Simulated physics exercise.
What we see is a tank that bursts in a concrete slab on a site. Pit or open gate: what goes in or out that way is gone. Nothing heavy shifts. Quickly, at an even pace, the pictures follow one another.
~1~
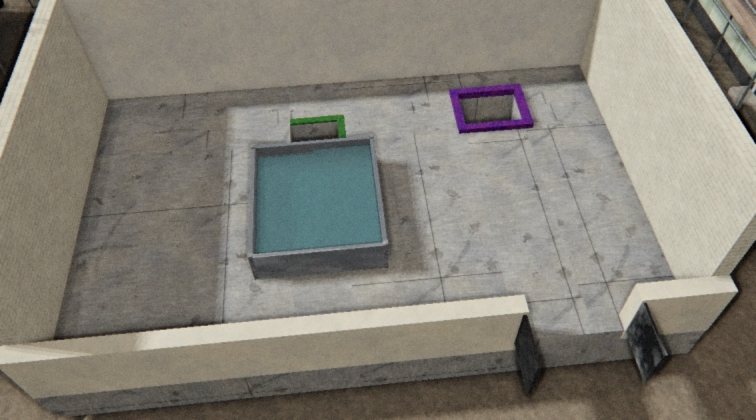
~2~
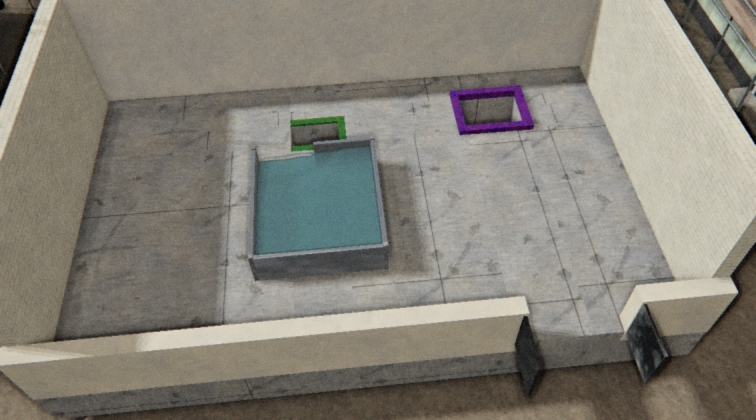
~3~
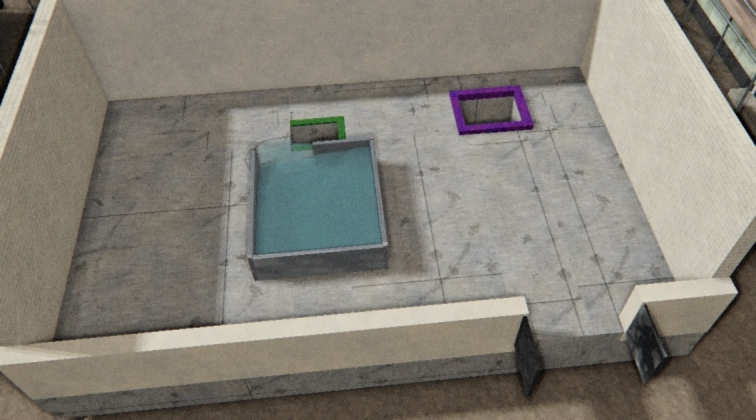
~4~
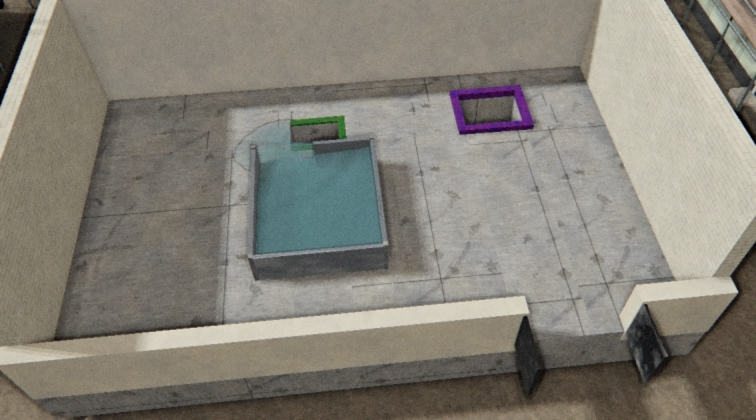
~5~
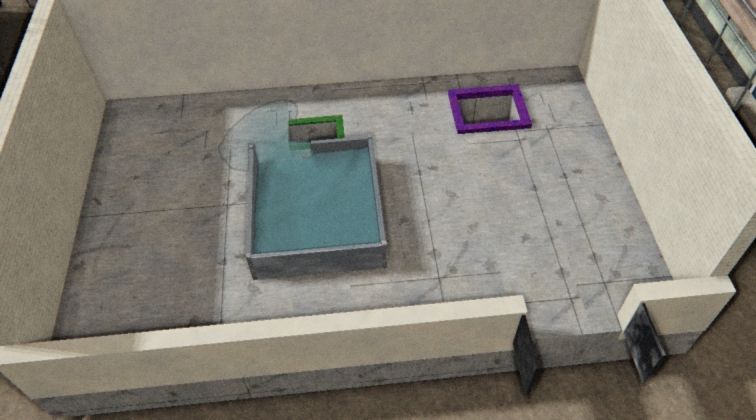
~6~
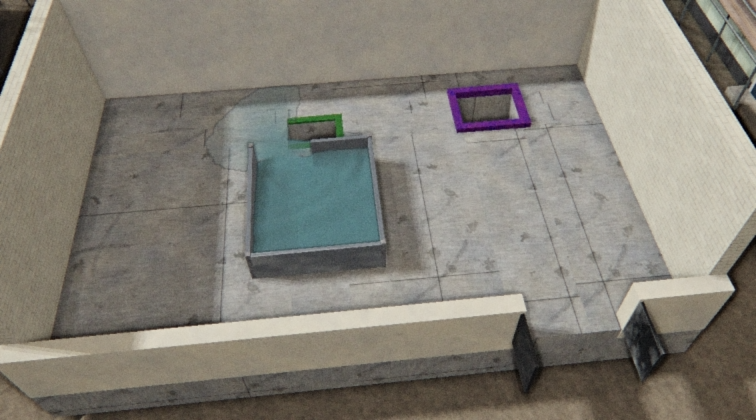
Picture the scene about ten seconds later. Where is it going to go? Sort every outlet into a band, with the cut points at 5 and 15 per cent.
Final shares: The gate under 5 %; the purple pit under 5 %; the green pit over 15 %.
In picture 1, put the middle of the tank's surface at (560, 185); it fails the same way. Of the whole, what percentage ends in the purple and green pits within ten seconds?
Purple 30 %, green 6 %.
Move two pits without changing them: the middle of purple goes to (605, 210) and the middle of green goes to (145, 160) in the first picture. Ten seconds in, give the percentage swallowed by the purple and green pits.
Looks like purple collects 0 percent and green collects 20 percent.
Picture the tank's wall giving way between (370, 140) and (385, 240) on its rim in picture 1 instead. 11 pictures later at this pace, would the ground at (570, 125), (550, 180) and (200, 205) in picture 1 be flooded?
Soaked, then soaked, then unsoaked.
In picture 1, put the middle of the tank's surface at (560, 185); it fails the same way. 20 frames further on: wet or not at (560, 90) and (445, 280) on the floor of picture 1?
Going point by point, I get drenched then high and dry.
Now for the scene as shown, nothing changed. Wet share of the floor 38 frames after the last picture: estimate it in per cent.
Around 45 in a hundred.
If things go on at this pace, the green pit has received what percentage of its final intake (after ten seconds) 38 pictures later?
About 80 per cent.
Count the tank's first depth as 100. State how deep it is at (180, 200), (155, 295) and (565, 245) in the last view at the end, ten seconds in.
My figures are about 4, 6 and 2 percent.
A moment on, water covers 10 % of the floor; the gate 0 %, the purple pit 0 %, the green pit 8 %.
Next, water covers 15 % of the floor; the gate 0 %, the purple pit 0 %, the green pit 13 %.
Then, water covers 20 % of the floor; the gate 0 %, the purple pit 0 %, the green pit 20 %.
Later, water covers 45 % of the floor; the gate 0 %, the purple pit 0 %, the green pit 27 %.
In the end, water covers 60 % of the floor; the gate 0 %, the purple pit 0 %, the green pit 33 %.
